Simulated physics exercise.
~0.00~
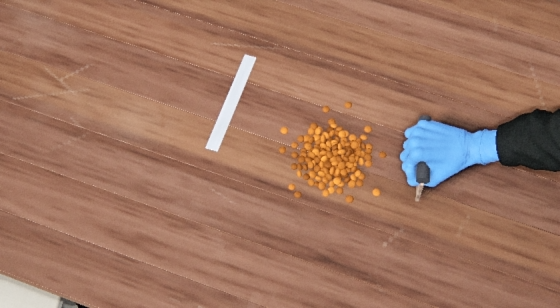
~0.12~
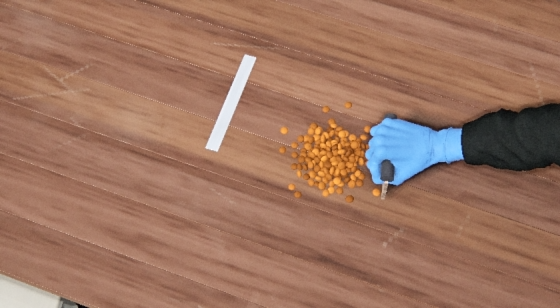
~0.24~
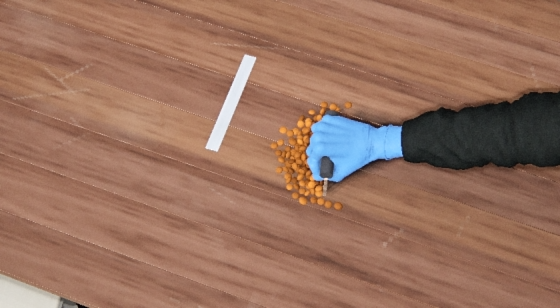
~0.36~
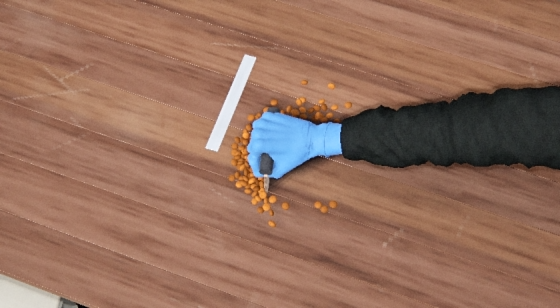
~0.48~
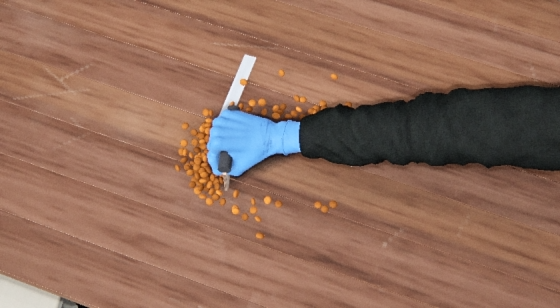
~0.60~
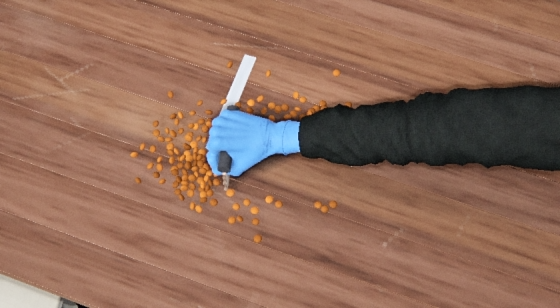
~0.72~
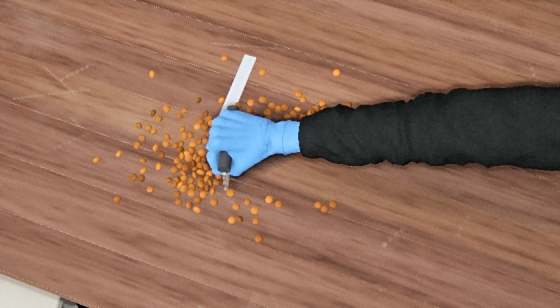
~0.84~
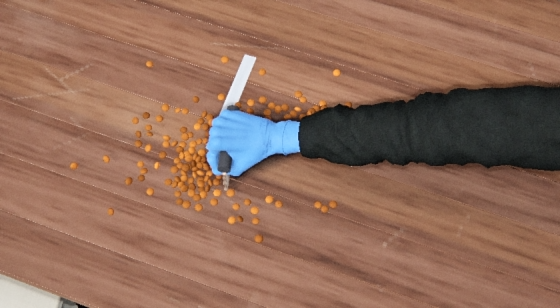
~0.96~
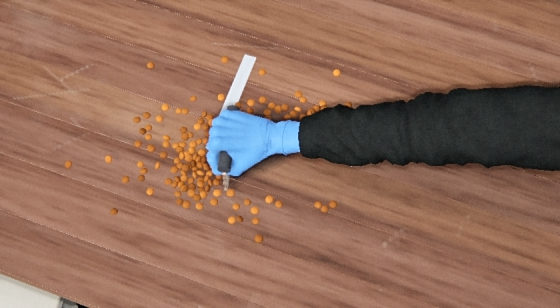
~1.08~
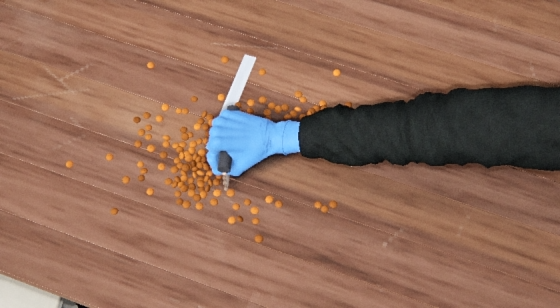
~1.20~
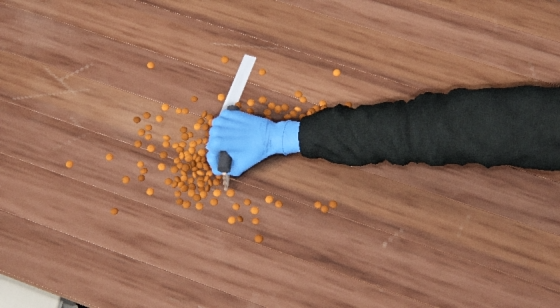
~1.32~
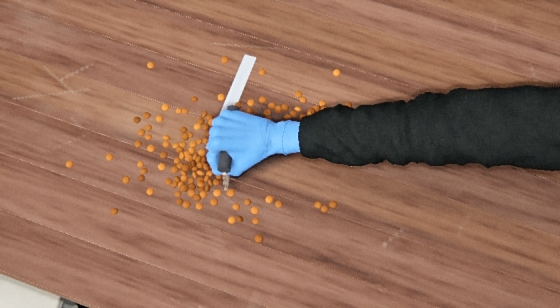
The clip opens on a wood-grain surface seen from above, with a heap of small orange-brown pieces between a white strip on the left and a blue-gloved hand gripping a scraper on the right. The hand, in a black sleeve, moves left into the heap and shoves it along. The pieces bunch ahead of the glove, a few straggling behind, as they reach the strip. The hand halts over the strip's lower part while pieces scatter onward to the left. They soon settle in a loose fan, mostly beyond the strip, and the hand stays put.
